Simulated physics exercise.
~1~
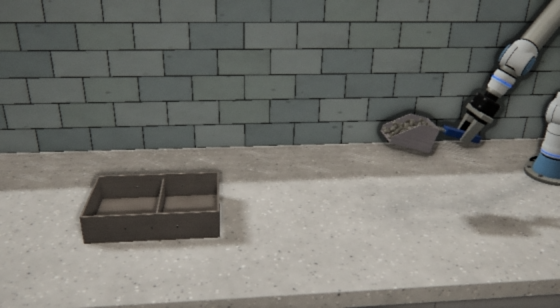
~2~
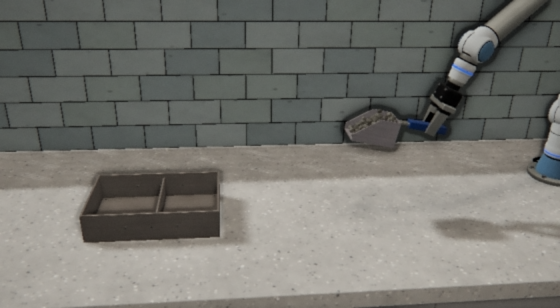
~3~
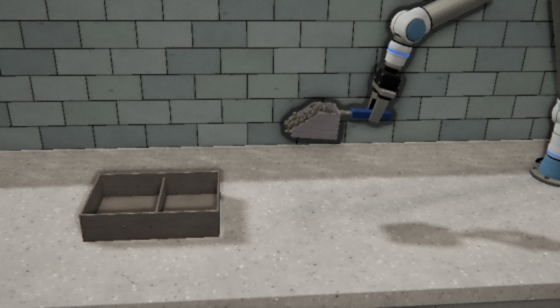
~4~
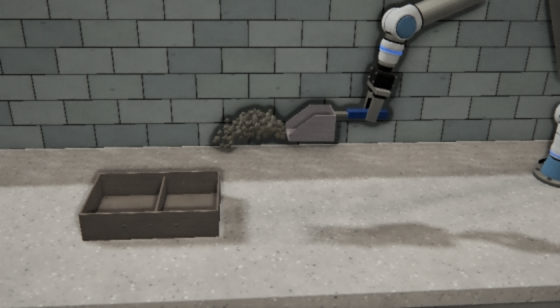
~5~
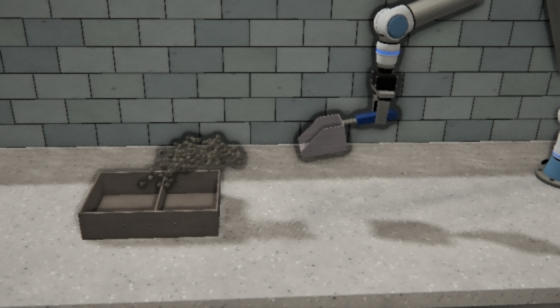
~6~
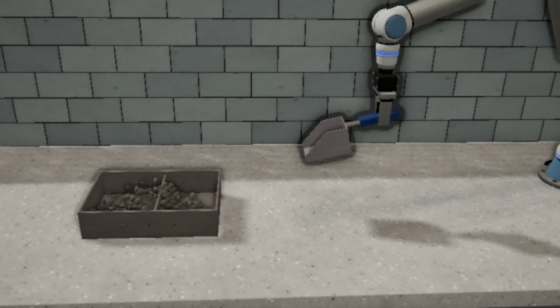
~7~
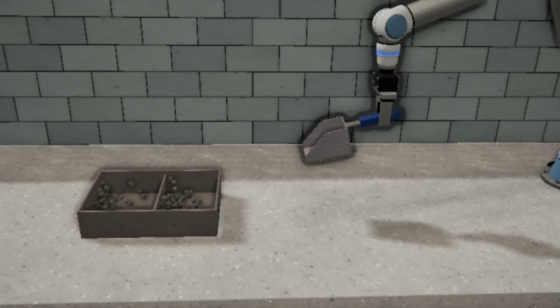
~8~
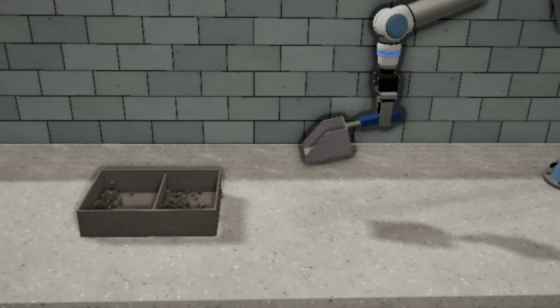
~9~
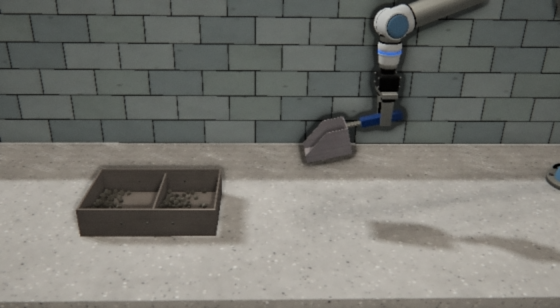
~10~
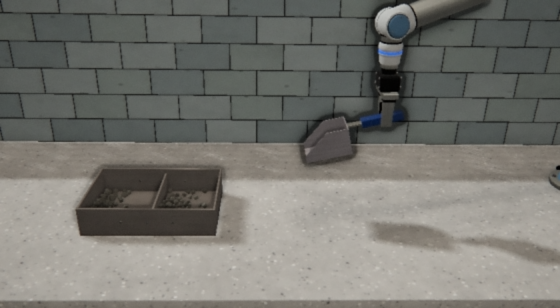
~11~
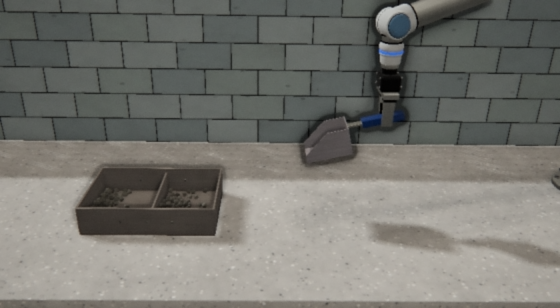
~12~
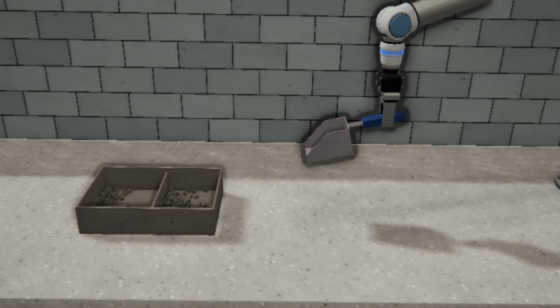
Robot arm swinging a scoop left and stopping short, flinging small pebbles through the air into both parts of a divided bin.
